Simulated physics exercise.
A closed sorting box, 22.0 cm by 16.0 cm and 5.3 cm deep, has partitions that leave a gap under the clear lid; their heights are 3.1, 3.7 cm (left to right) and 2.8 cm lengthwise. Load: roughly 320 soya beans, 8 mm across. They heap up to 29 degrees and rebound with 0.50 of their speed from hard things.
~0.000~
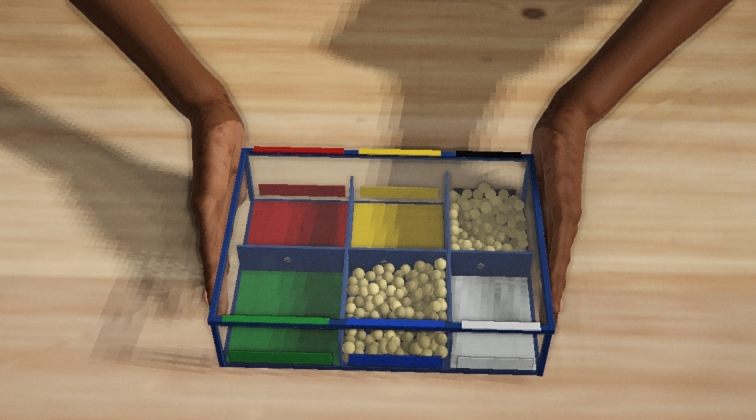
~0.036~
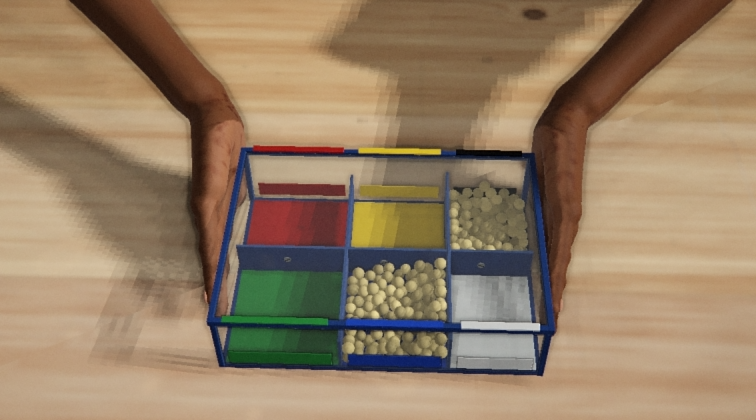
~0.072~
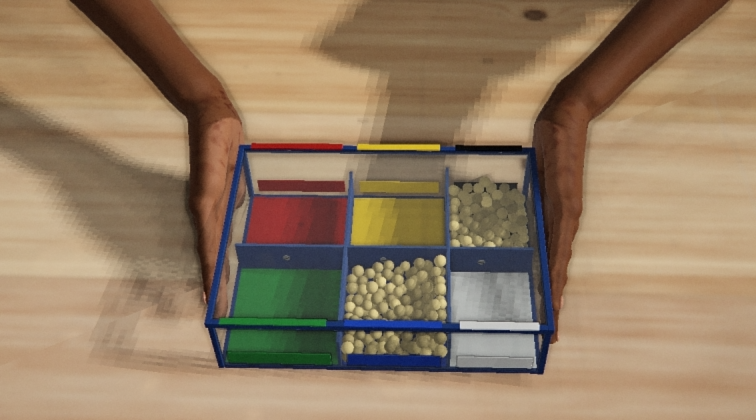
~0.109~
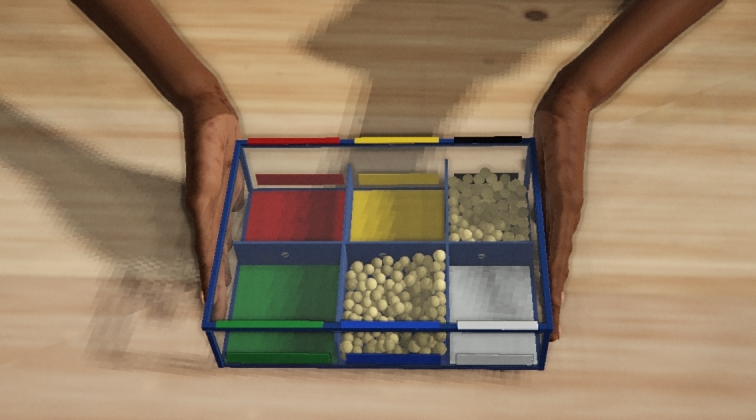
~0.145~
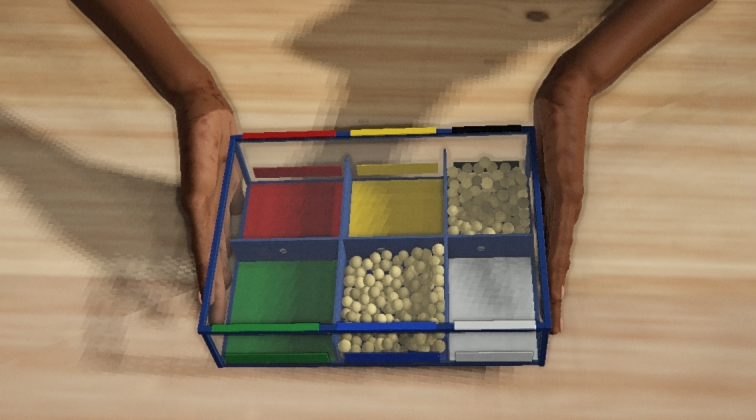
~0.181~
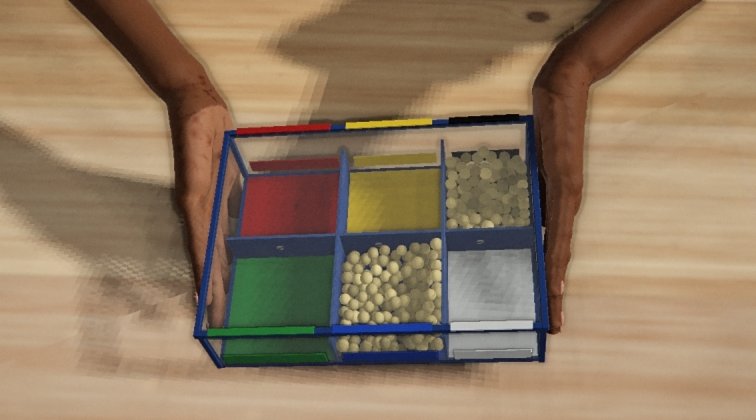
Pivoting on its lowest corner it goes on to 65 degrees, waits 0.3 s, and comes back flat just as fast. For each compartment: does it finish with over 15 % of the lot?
Red under, blue over, green under, yellow under, white under, black over.
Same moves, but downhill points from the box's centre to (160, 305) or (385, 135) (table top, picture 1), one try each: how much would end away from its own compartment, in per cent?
Some 15 and 5 per cent.
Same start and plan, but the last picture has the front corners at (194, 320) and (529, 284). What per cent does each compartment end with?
Red 0, blue 45, green 10, yellow 5, white 0, black 40.
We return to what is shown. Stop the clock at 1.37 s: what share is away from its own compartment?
About 20 per cent.
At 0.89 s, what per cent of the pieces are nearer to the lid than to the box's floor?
Some 20 per cent.
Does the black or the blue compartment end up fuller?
It is the blue one.
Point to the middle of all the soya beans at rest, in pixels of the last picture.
Near (418, 319).
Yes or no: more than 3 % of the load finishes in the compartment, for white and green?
White yes, green yes.
Then, at 0.89 s, tilt 65 degrees; blue 55 %, white 5 %, black 35 %.
Then, at 1.37 s, tilt 35 degrees; blue 55 %, green 5 %, white 5 %, black 35 %.
Then, at 1.91 s, tilt 0 degrees; blue 50 %, green 5 %, white 5 %, black 35 %.
In the end, at 2.6 s, red 0 %, blue 50 %, green 5 %, yellow 0 %, white 5 %, black 35 %.
